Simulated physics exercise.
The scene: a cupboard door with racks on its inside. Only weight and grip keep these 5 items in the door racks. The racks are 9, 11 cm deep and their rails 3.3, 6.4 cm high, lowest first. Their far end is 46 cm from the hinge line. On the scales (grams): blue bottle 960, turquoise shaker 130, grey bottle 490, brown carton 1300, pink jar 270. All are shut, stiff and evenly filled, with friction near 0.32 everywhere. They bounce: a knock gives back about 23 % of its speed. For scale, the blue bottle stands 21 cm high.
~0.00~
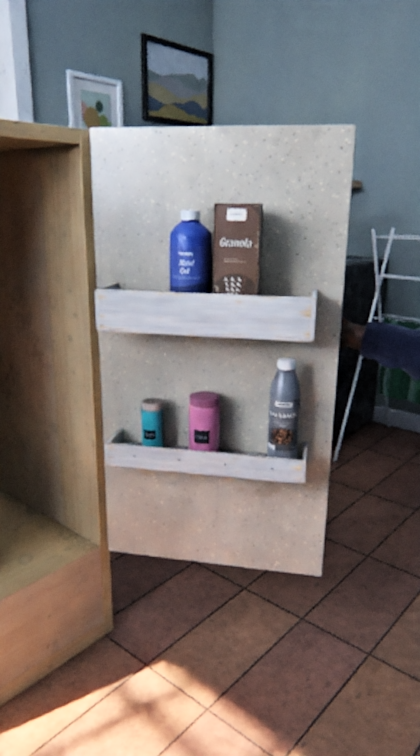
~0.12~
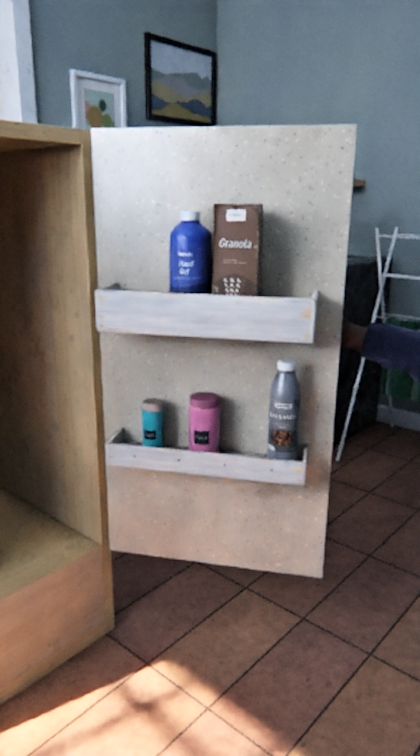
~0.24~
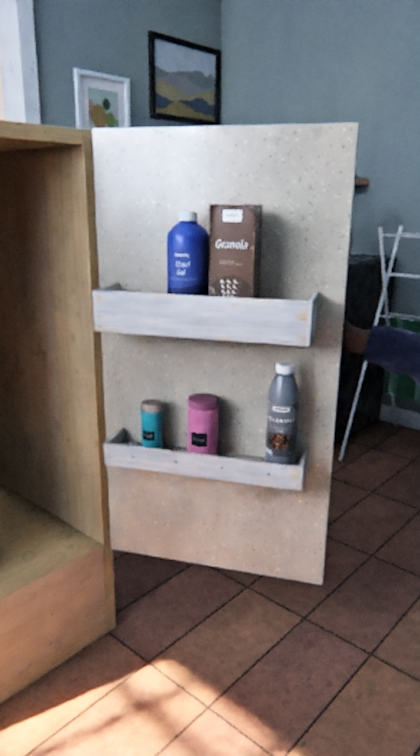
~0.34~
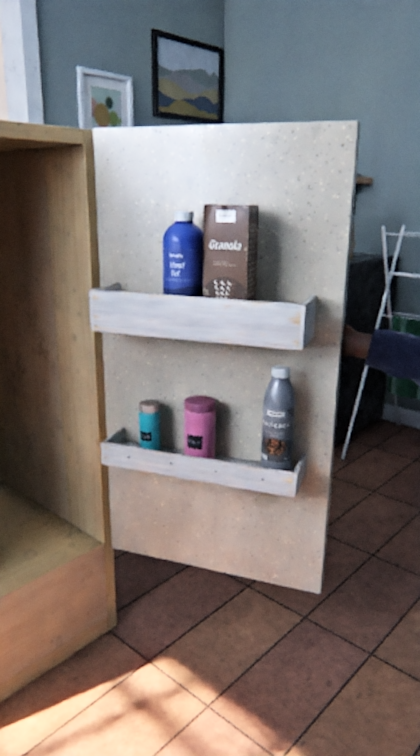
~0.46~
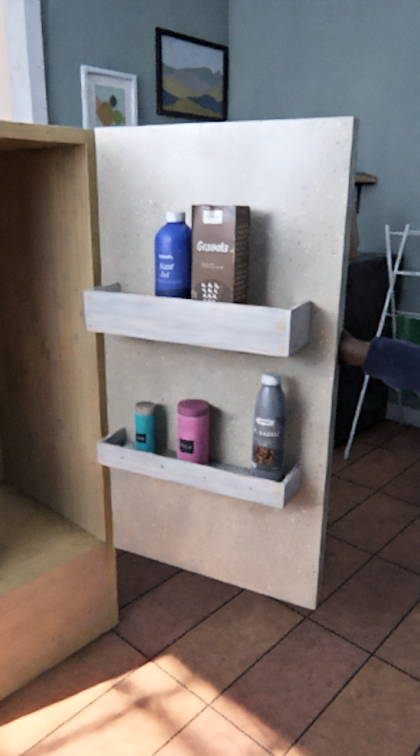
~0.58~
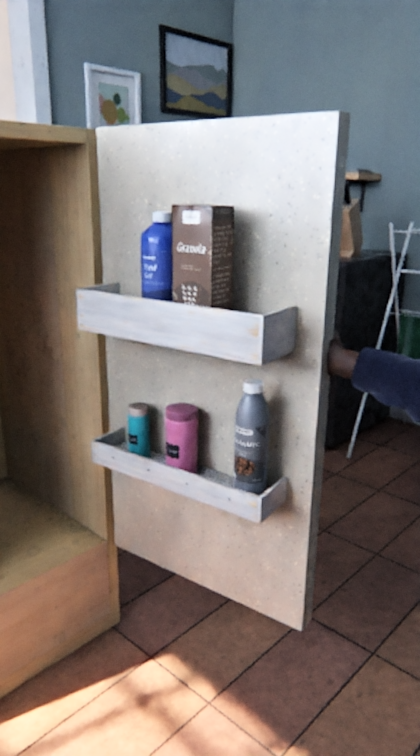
At the start, a pale cupboard door stands wide open, its two racks holding a blue bottle and brown carton above a turquoise shaker, pink jar and grey bottle. The door then swings partway back toward the cupboard, slowly at first and then faster, carrying the upright items with it.
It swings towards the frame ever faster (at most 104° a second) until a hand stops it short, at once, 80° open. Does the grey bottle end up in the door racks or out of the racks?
The grey bottle falls out.
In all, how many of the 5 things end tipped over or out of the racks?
In all, 1.
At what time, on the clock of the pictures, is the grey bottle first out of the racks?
At about 0.9 s.
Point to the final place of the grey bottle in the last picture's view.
Around (191, 737).
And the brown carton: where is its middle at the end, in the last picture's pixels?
Near (151, 276).
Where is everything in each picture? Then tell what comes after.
Door 120° open; grey bottle (284, 414); blue bottle (190, 267), in the first picture.
Door 119° open; brown carton (238, 266); pink jar (204, 427), in the second picture.
Door 117° open; blue bottle (188, 269); turquoise shaker (152, 427), in the third picture.
Door 113° open; brown carton (230, 268); pink jar (200, 431), in the fourth picture.
Door 106° open; turquoise shaker (146, 430), in the fifth picture.
Door 98° open; grey bottle (252, 441); brown carton (203, 273), in the sixth picture.
After 0.88 s, door 80° open; grey bottle leaning 21° near (174, 463); brown carton leaning 5°.
After 1.28 s, door 80° open; grey bottle now out of the racks.
After 1.48 s, door 80° open.
At rest (2.5 s), out of the racks, grey bottle; the other 4 in place, give or take 5 cm. In the last view, grey bottle near (191, 737).
